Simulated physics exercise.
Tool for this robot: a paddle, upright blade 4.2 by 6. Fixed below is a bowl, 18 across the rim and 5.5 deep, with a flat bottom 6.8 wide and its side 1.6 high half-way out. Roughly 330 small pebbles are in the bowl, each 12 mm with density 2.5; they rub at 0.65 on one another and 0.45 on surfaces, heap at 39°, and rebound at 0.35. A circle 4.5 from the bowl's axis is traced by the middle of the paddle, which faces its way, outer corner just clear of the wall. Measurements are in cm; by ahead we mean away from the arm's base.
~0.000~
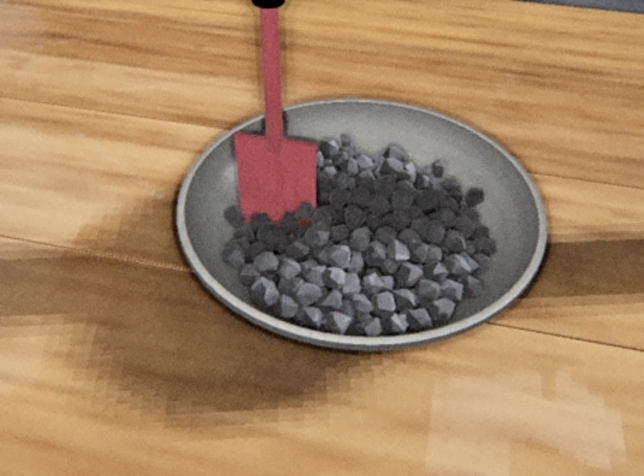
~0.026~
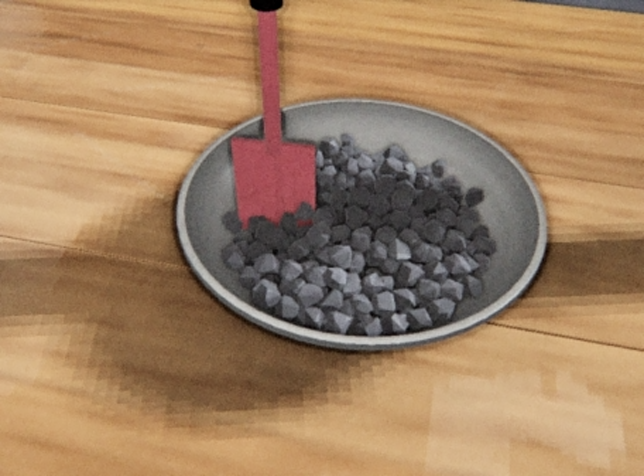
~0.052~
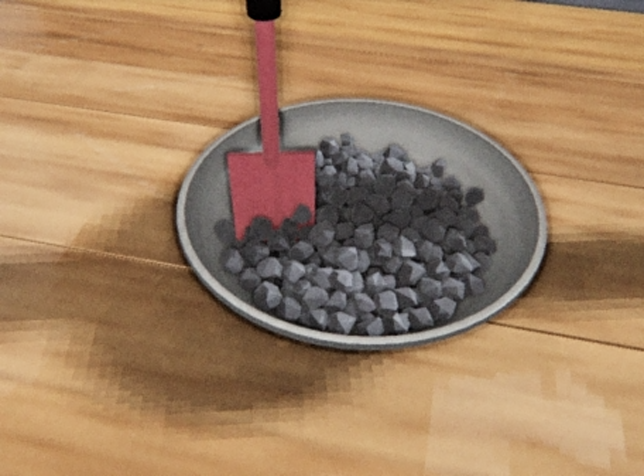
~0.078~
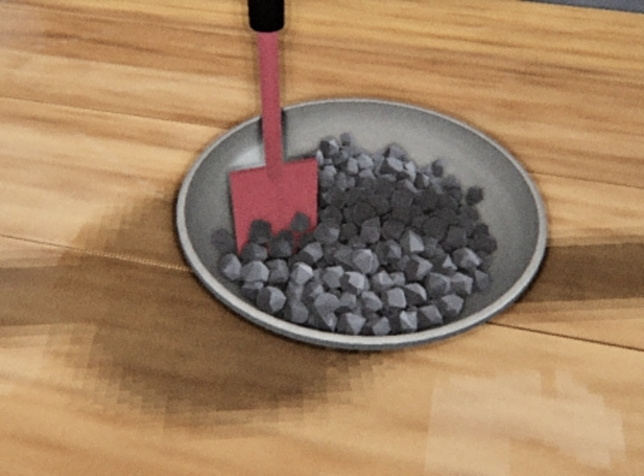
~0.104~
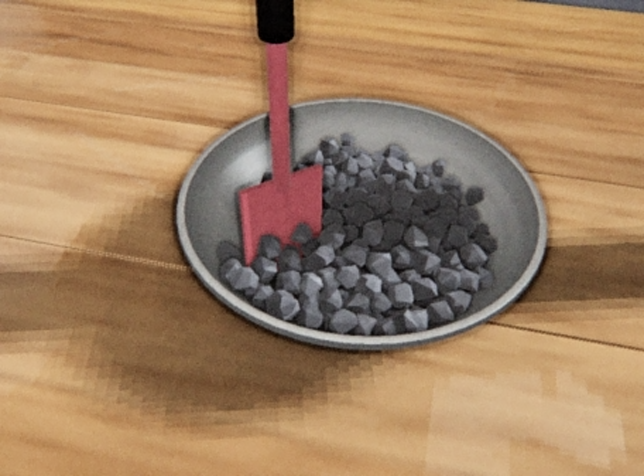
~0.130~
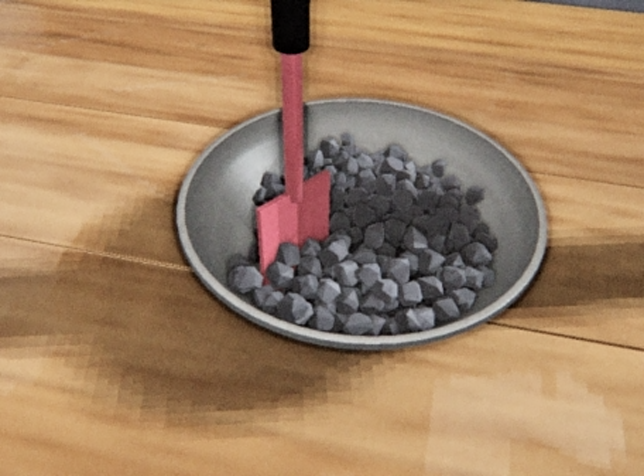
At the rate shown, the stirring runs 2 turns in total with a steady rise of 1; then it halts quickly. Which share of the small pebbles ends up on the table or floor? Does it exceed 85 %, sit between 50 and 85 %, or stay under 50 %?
It stays under 50 %.
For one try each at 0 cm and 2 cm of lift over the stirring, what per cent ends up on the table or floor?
Estimates: 45 % and 35 %.
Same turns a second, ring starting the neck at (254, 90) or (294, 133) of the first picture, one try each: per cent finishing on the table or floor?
Close to 25 and 30 in a hundred.
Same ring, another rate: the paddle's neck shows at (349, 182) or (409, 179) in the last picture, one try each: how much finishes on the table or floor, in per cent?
It comes to roughly 50 per cent and then 60 per cent.
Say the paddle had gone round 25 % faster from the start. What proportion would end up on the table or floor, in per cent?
About 45 percent, I'd say.
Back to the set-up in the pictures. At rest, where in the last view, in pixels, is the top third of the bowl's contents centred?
It is centred near (318, 249).
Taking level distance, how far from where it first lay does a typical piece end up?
Roughly 10 cm, measured level.
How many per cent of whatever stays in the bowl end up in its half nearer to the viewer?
I'd put it at roughly 55 per cent.
After 0.65 s, 317° round, highest piece 9 above the table; 255 in the bowl, 65 on the table or floor, 12 in flight or on the tool.
After 1.17 s, 219° round, highest piece 8 above the table; 215 in the bowl, 114 on the table or floor, 3 in flight or on the tool.
After 1.63 s, 0° round, highest piece 6 above the table; 209 in the bowl, 123 on the table or floor.
After 2.33 s, 0° round, highest piece 6 above the table; 209 in the bowl, 123 on the table or floor.
In the end, 209 in the bowl, 123 on the table or floor. That is 37 % on the table or floor.
